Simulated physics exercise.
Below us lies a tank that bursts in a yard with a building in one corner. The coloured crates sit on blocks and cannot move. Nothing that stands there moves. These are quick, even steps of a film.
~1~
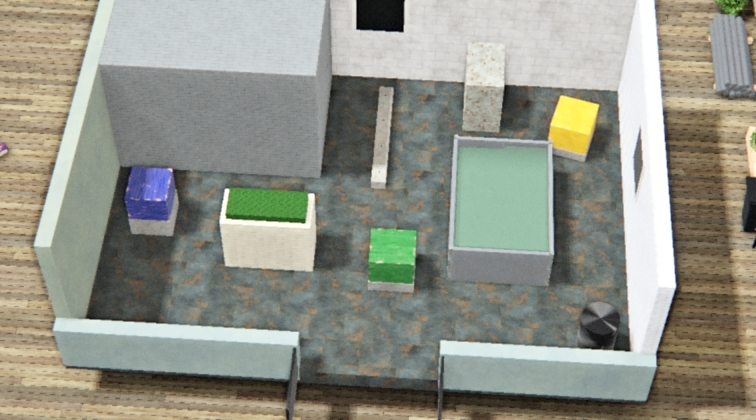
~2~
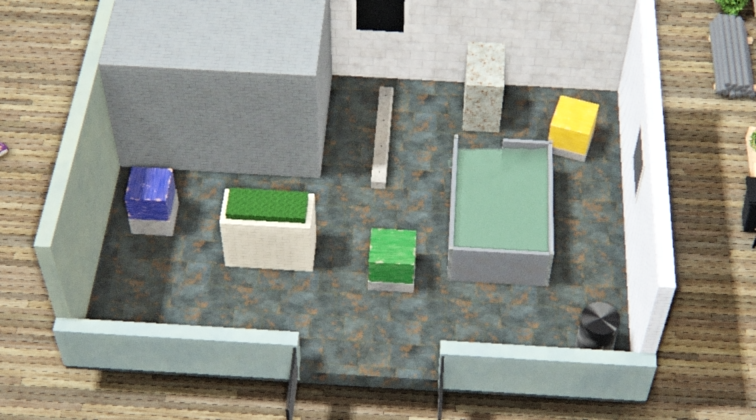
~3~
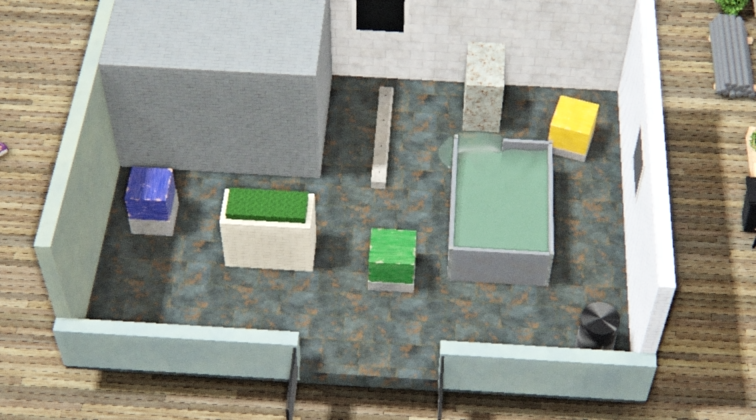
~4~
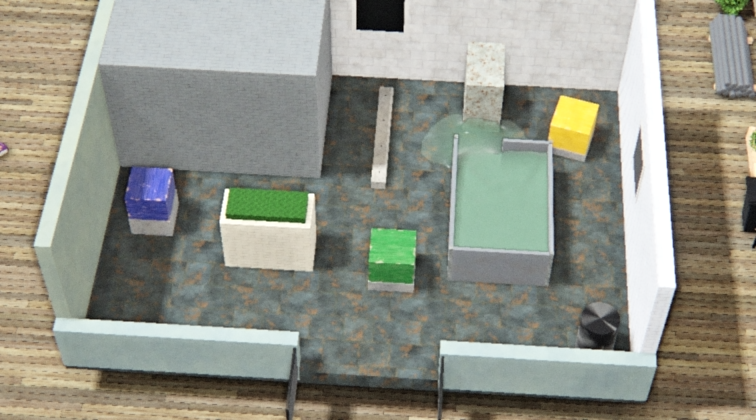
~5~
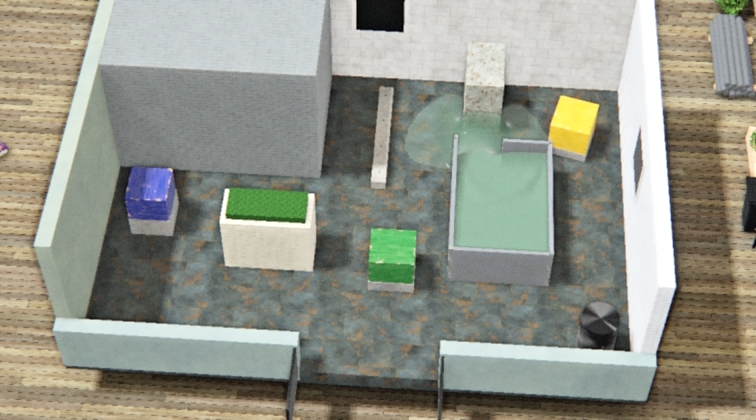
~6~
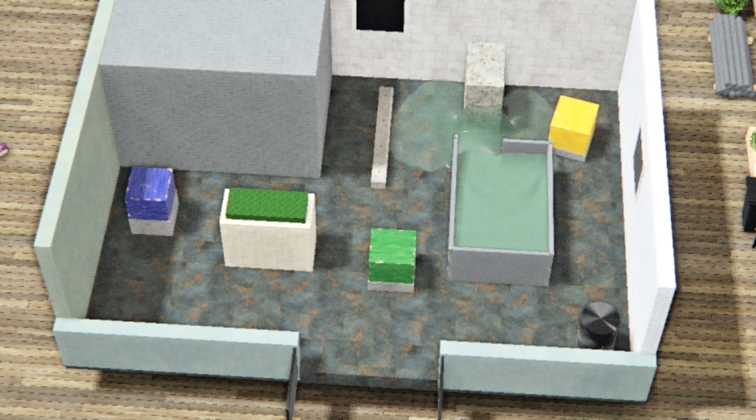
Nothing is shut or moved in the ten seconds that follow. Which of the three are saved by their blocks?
One by one: The green crate stays dry; the blue crate stays dry; the yellow crate gets wet.
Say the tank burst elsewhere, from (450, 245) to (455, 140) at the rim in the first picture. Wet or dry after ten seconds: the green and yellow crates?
My reading: The green one gets wet, the yellow one keeps dry.
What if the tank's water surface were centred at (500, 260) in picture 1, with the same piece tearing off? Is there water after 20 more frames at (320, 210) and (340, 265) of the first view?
One after the other: Covered, clear.
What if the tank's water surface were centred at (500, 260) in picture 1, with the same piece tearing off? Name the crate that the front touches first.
I say the one in yellow.
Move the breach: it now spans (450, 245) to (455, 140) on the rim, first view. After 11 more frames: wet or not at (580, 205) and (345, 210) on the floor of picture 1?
One after the other: No water, under water.
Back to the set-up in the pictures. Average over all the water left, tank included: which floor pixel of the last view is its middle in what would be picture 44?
Around (473, 194).
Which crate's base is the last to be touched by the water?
It is the one in blue.
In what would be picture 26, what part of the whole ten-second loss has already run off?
Close to 0 %.
A moment on, water covers 20 % of the floor; the green crate not reached, the blue crate not reached, the yellow crate water round its plinth.
Next, water covers 25 % of the floor; the green crate not reached, the blue crate not reached, the yellow crate water round its plinth.
Then, water covers 40 % of the floor; the green crate water round its plinth, the blue crate not reached, the yellow crate water round its plinth.
Later, water covers 65 % of the floor; the green crate water round its plinth, the blue crate water round its plinth, the yellow crate water round its plinth.
In the end, water covers 85 % of the floor; the green crate stayed above the water, the blue crate stayed above the water, the yellow crate was topped.
